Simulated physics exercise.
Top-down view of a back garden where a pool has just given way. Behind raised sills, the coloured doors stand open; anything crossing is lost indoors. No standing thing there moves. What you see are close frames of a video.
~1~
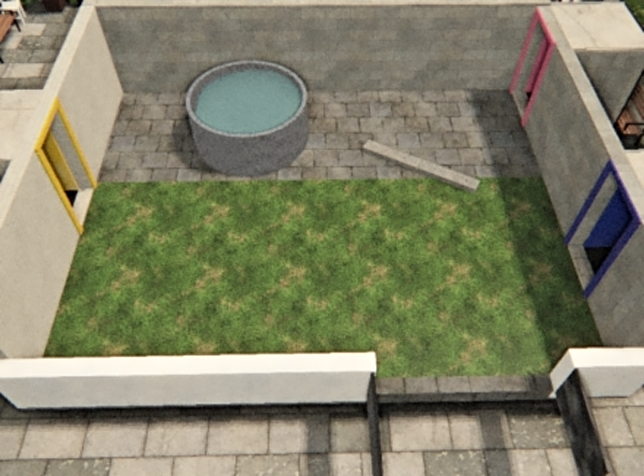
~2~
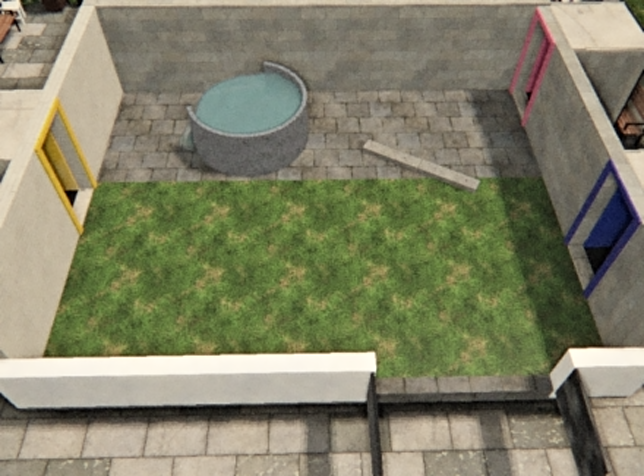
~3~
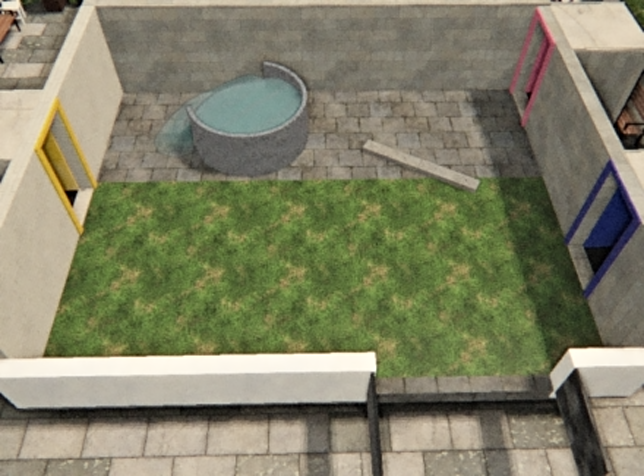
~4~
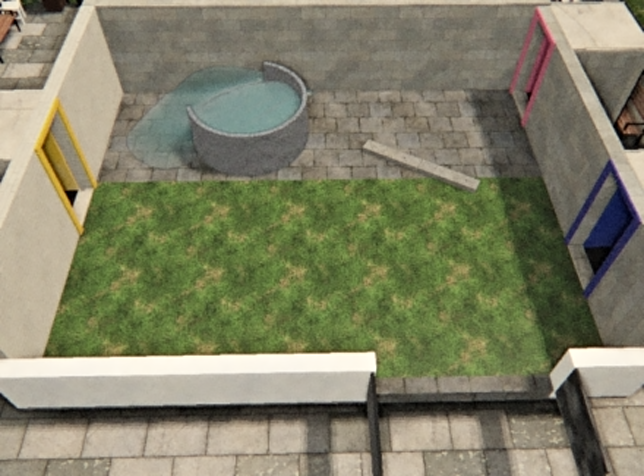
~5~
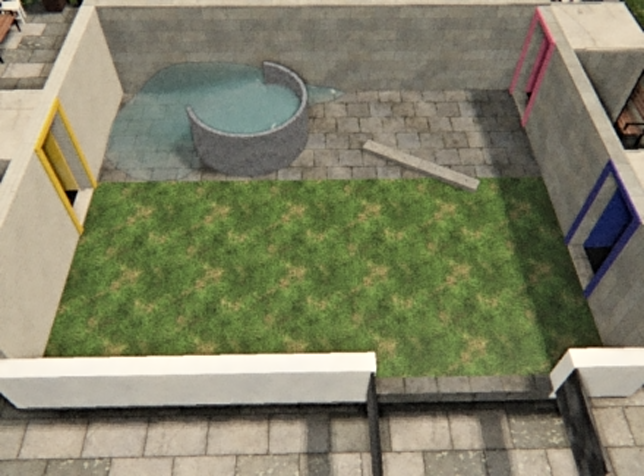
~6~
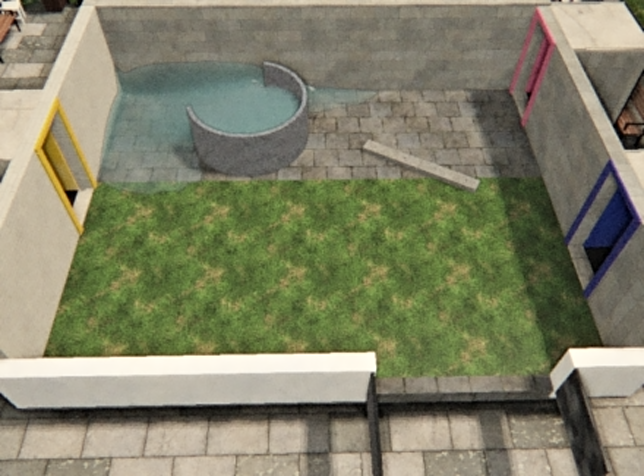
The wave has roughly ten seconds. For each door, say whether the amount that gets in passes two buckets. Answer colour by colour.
Blue door: No, yellow door: Yes, pink door: No.
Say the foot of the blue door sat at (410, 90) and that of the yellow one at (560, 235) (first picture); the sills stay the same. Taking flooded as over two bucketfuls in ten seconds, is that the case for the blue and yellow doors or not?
In short: The blue door falls short, the yellow door falls short.
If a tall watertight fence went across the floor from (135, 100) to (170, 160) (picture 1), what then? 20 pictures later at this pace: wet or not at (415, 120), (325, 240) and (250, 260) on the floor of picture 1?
Outcome per location, in sequence: Soaking, unsoaked, soaking.
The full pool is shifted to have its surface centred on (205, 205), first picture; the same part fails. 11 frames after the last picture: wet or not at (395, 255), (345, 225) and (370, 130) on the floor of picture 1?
Result: Spared; spared; spared.
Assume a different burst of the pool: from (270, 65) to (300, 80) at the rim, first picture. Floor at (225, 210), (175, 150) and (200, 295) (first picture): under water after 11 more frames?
Untouched, untouched, untouched.
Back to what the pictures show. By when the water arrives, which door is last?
That would be the one in blue.
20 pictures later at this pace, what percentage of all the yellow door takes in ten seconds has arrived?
Roughly 45 per cent.
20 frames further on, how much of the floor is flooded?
55 %, roughly.
A moment on, water covers 20 % of the floor; the blue door not reached, the yellow door wet at the sill, nothing in, the pink door not reached.
Next, water covers 30 % of the floor; the blue door not reached, the yellow door under two buckets in, the pink door not reached.
Then, water covers 55 % of the floor; the blue door not reached, the yellow door over two buckets in, the pink door wet at the sill, nothing in.
Later, water covers 75 % of the floor; the blue door not reached, the yellow door over two buckets in, the pink door under two buckets in.
In the end, water covers 95 % of the floor; the blue door wet at the sill, nothing in, the yellow door far over two buckets in, the pink door under two buckets in.
